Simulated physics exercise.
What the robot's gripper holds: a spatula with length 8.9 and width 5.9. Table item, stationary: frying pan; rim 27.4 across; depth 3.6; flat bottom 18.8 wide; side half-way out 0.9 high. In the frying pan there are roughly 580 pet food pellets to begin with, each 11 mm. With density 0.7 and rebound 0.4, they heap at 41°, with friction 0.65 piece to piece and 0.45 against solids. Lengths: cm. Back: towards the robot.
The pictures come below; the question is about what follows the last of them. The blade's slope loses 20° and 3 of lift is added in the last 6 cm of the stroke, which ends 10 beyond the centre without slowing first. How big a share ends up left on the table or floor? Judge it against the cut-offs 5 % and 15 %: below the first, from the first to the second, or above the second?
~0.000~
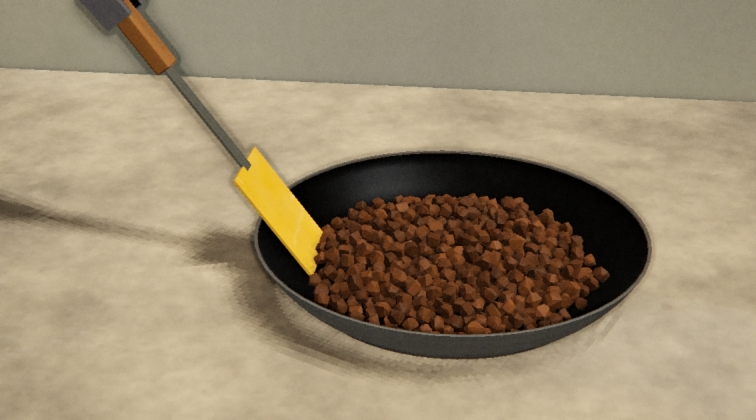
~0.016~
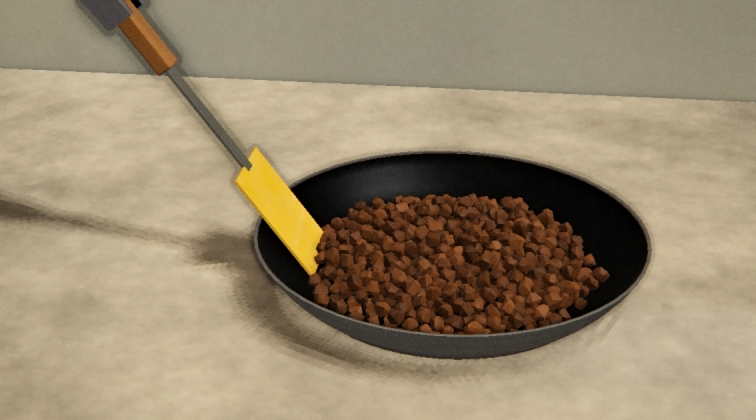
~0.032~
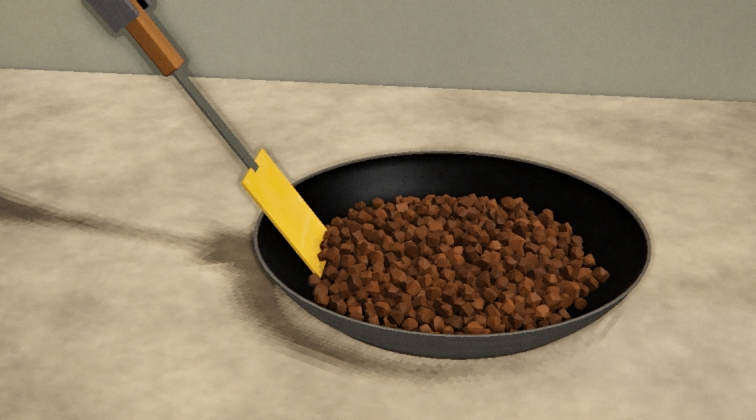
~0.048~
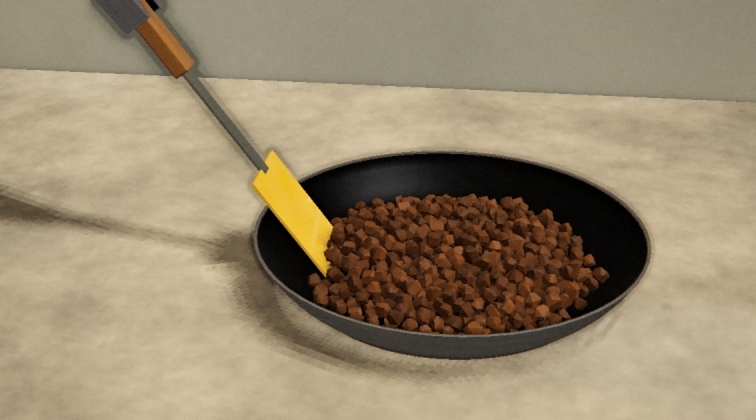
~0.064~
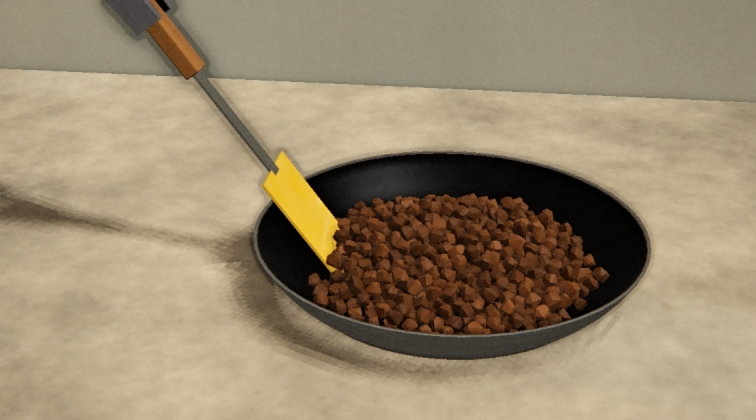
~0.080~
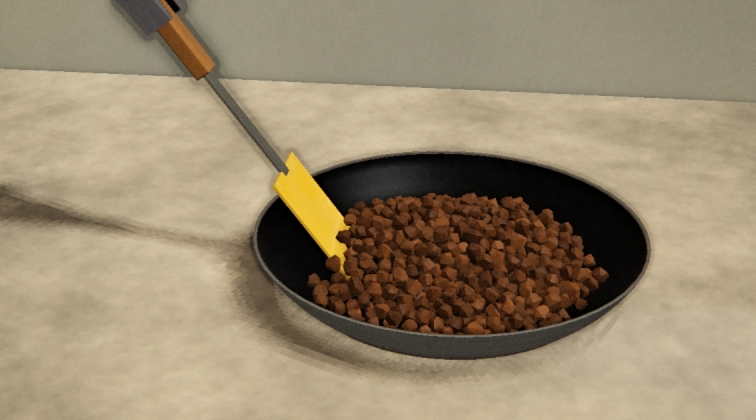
From 5 to 15 %.
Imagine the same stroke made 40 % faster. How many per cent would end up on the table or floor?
Around 15 per cent would finish on the table or floor.
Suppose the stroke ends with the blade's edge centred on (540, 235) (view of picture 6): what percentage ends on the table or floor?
About 0 per cent.
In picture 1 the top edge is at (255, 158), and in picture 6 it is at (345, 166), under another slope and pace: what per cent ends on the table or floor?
Close to 25 in a hundred.
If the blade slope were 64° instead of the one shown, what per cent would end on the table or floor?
It would come to roughly 10 percent.
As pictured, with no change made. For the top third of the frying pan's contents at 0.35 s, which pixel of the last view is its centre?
About pixel (565, 238).
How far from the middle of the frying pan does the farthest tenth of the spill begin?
20 cm.
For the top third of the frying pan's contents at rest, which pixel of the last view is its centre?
About (588, 244).
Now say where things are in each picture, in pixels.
The spatula top edge at (244, 164), sloping 54°; upper third of the load around (457, 242), from x 315 to 600, top at y 200; 584 in the frying pan, in the first frame.
The spatula top edge at (245, 164), sloping 54°; upper third of the load around (456, 242), from x 315 to 600, top at y 200, in the second frame.
The spatula top edge at (252, 165), sloping 54°; upper third of the load around (455, 242), from x 315 to 600, top at y 200, in the third frame.
The spatula top edge at (262, 167), sloping 54°; upper third of the load around (447, 242), from x 315 to 600, top at y 200, in the fourth frame.
The spatula top edge at (272, 168), sloping 54°; upper third of the load around (444, 240), from x 315 to 600, top at y 200, in the fifth frame.
The spatula top edge at (282, 169), sloping 54°; upper third of the load around (448, 239), from x 315 to 600, top at y 200; 584 in the frying pan, in the sixth frame.
After 0.21 s, sloping 54°, highest piece 5 above the table; 584 in the frying pan.
After 0.35 s, sloping 48°, highest piece 6 above the table; 582 in the frying pan, 2 on the blade or in flight.
After 0.62 s, sloping 34°, highest piece 6 above the table; 537 in the frying pan, 46 on the table or floor, 1 on the blade or in flight.
After 1.67 s, sloping 34°, highest piece 6 above the table; 536 in the frying pan, 48 on the table or floor.
In the end, 536 in the frying pan, 48 on the table or floor. That is 8 % on the table or floor.
